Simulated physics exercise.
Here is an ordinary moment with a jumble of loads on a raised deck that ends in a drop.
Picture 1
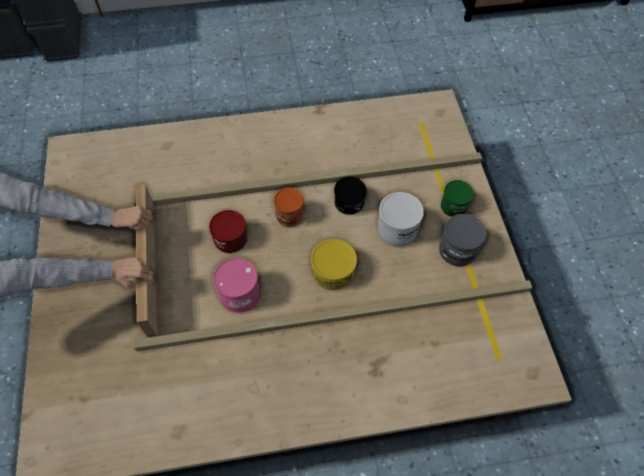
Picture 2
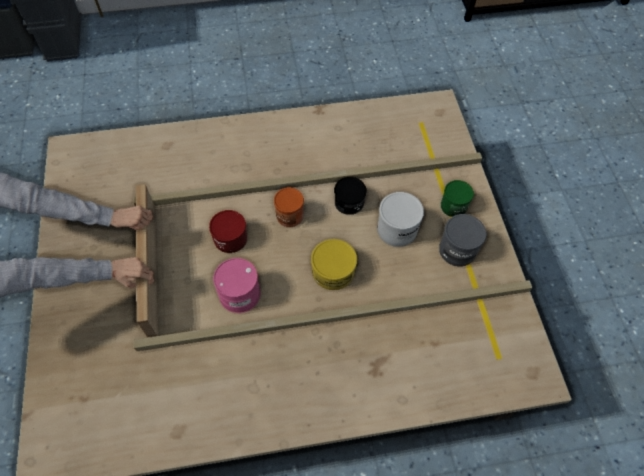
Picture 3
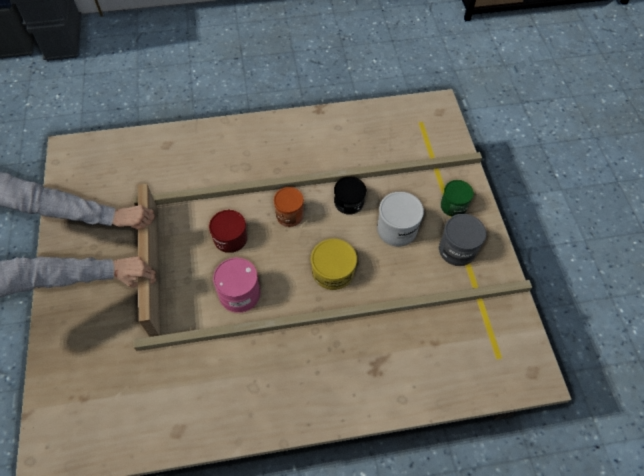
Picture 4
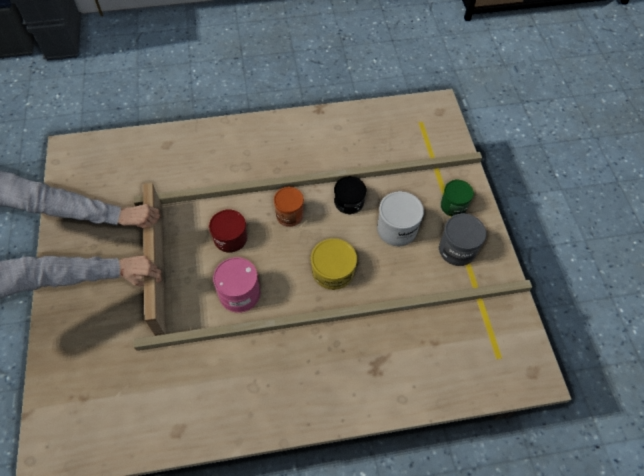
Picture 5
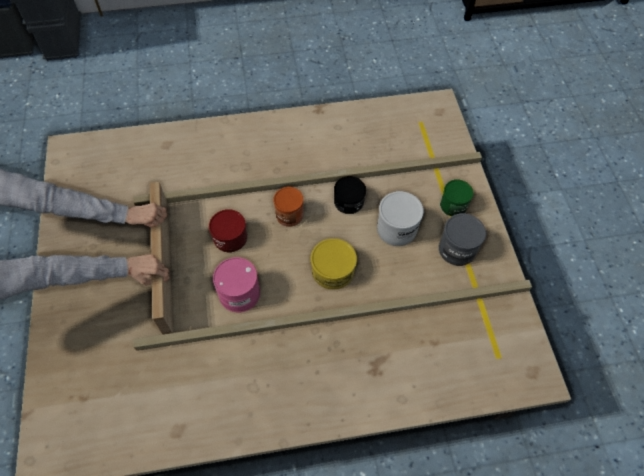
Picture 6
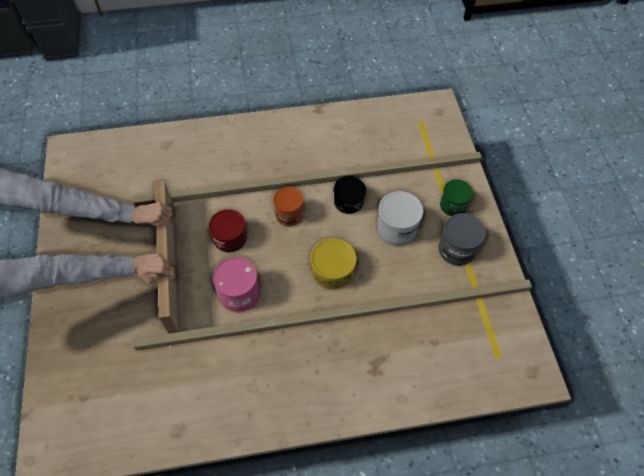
Wooden plank sliding slowly right between two rails, pushed by two hands, while colourful paint pails ahead of it stay still.
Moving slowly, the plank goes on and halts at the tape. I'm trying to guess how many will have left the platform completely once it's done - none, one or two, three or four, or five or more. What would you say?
You'd find the ones that came down come in at a three or four here.
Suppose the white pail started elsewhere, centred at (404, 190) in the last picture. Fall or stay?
Result: It falls away.
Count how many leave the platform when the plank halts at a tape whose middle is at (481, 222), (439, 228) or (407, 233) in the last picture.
The counts would be 5, 2 and 0.
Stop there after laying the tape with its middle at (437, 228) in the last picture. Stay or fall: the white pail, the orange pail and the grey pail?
Well, the white pail hangs in there, the orange pail hangs in there, and the grey pail leaves the top.
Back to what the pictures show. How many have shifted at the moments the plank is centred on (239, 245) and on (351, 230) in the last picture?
The number moved is 2 and then 6.
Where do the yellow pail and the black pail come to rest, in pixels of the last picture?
You'll find the first one at (510, 234) and the second at (484, 173).
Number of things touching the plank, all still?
3 in contact.
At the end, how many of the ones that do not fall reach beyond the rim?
I get 2.
Early on, none off yet; green pail at rest near (456, 198); grey pail at rest near (461, 240); white pail at rest near (399, 219).
A while later, none off yet; green pail at rest near (456, 198); grey pail travelled a little near (467, 238); white pail travelled a little near (416, 212).
Finally, the number that fall off is three or four; lost, white pail, grey pail and green pail.
